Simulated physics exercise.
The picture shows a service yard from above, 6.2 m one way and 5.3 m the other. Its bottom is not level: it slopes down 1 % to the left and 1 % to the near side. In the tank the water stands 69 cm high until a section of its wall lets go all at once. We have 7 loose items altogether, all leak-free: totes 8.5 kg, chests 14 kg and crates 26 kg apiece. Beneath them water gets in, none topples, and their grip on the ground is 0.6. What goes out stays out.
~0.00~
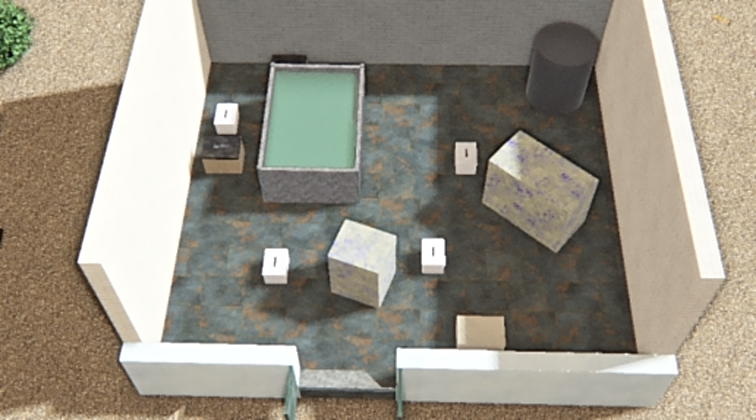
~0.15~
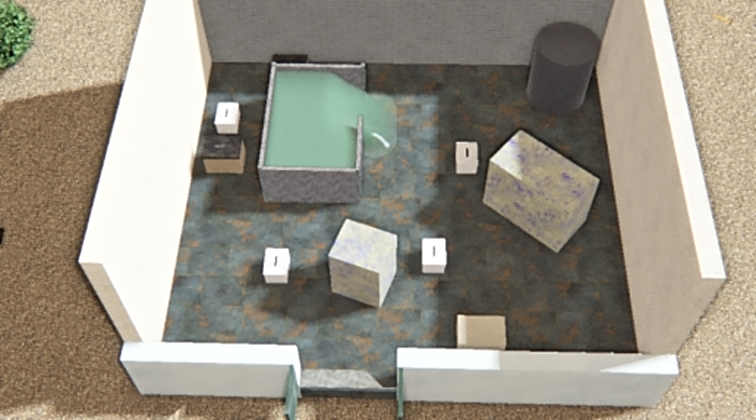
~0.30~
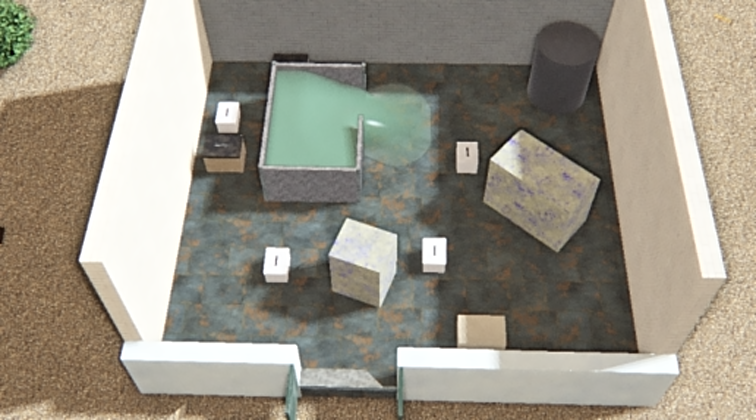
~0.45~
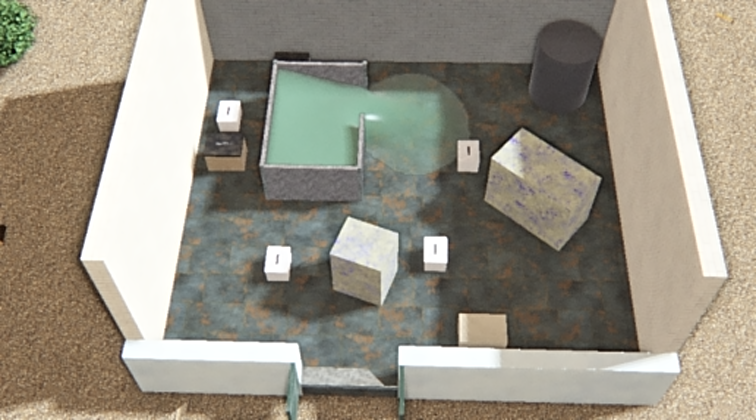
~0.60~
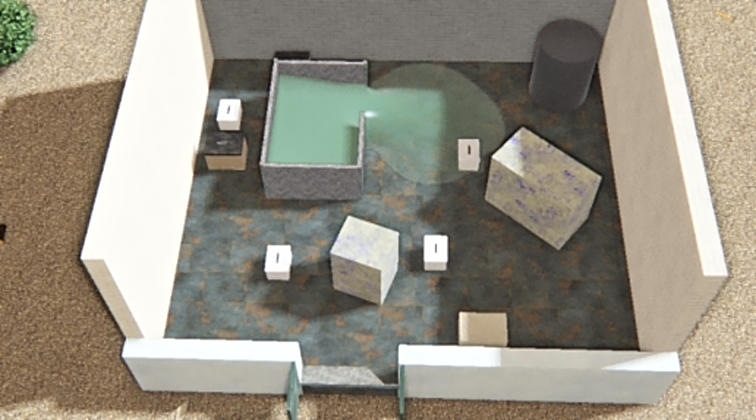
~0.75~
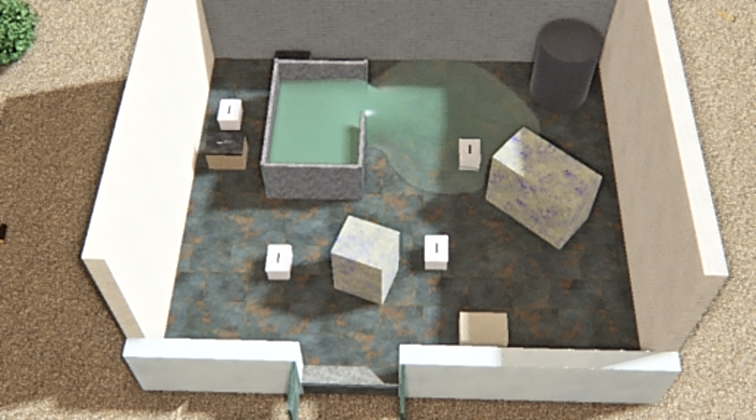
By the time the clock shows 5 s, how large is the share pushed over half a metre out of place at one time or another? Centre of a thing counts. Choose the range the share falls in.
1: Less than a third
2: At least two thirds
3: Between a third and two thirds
Less than a third (1).
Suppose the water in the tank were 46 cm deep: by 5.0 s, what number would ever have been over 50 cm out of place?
That would give 1.
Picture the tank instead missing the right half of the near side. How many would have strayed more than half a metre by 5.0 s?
Then 4.
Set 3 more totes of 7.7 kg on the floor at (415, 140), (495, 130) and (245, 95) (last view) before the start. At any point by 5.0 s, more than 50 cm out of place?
Order as listed: Beyond half a metre / beyond half a metre / inside half a metre.
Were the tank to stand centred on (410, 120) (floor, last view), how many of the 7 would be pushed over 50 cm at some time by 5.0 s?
The count would be 0.
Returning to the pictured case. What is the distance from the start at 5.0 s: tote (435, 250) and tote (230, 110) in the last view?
The first is off by 0 cm, the second by 0 cm.
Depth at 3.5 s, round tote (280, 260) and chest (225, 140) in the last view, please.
Some 0 cm at the first, some 0 cm at the second.
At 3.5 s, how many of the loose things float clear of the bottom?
Count: 1.
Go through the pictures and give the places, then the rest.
In the first picture, a tote at (467, 153) rests on the ground; a tote at (433, 252), on the bottom; 2.5 m2 under water; 0 of 7 have shifted.
In the second picture, a tote at (467, 153), on the bottom; a tote at (434, 251) rests on the ground; 3.1 m2 under water; 0 of 7 have shifted.
In the third picture, a tote at (468, 152) rests on the ground; a tote at (435, 251) rests on the ground; water covers 3.9 m2; 0 of 7 have shifted.
In the fourth picture, a tote at (469, 151) rests on the ground; a tote at (436, 250), on the bottom; water covers 5.0 m2; 0 of 7 have shifted.
In the fifth picture, a tote at (469, 150), on the bottom; a tote at (436, 249), on the bottom; 6.2 m2 under water; 0 of 7 have shifted.
In the sixth picture, a tote at (470, 150) rests on the ground; a tote at (437, 248), on the bottom; 7.5 m2 under water; 0 of 7 have shifted.
After 1.1 s 0 of 7 are over 50 cm from their spots; 0 afloat.
After 2.2 s 1 of 7 are over 50 cm from their spots; 0 afloat.
After 3.5 s 1 of 7 are over 50 cm from their spots; 1 afloat.
After 5.0 s 1 of 7 are over 50 cm from their spots, and 1 have been at some point; 1 afloat.
